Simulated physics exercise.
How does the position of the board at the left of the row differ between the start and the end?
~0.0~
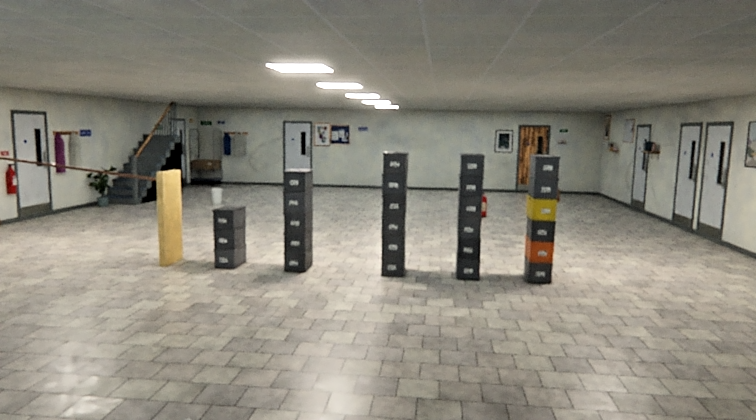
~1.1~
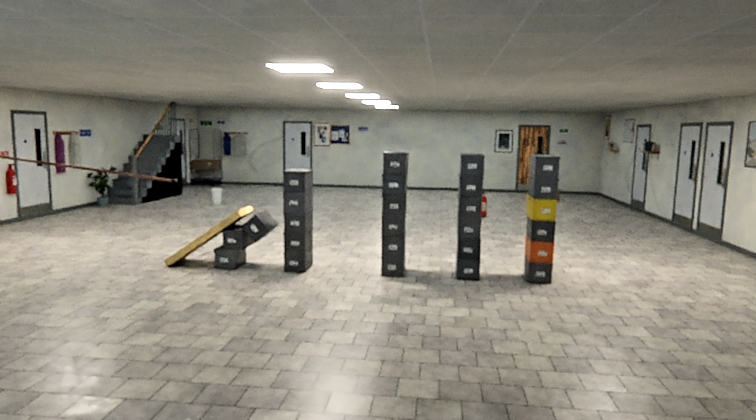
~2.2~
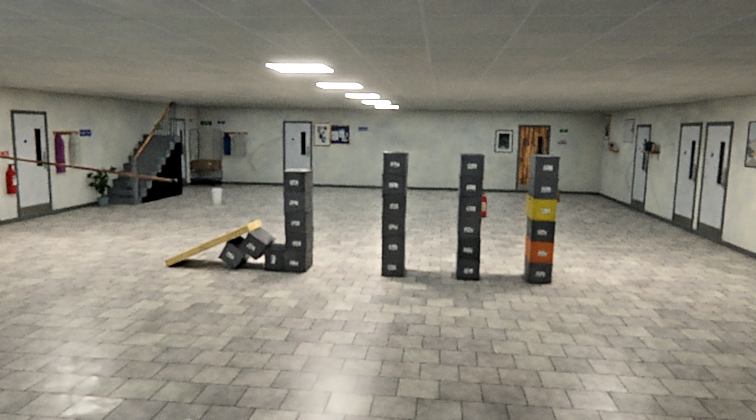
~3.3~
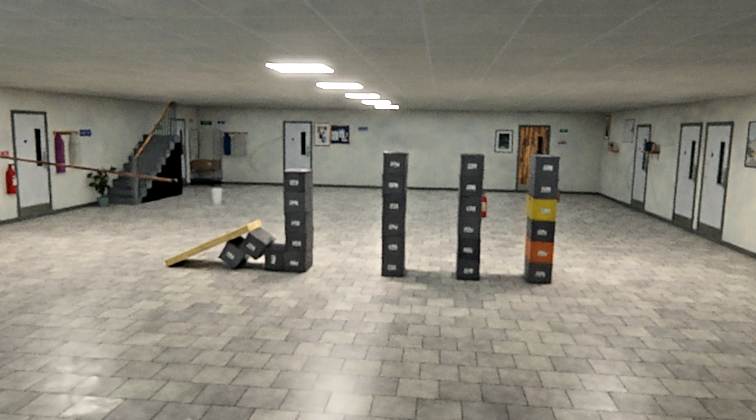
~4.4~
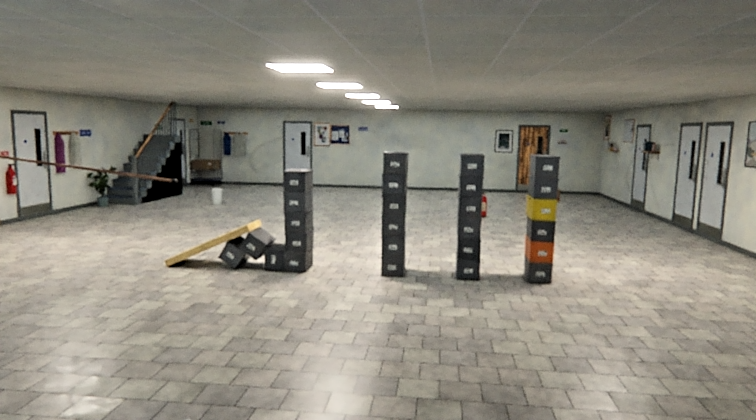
At the start the board stands upright on its end. By the end it has tipped over to the right onto its side, lying at a slant against the toppled boxes.
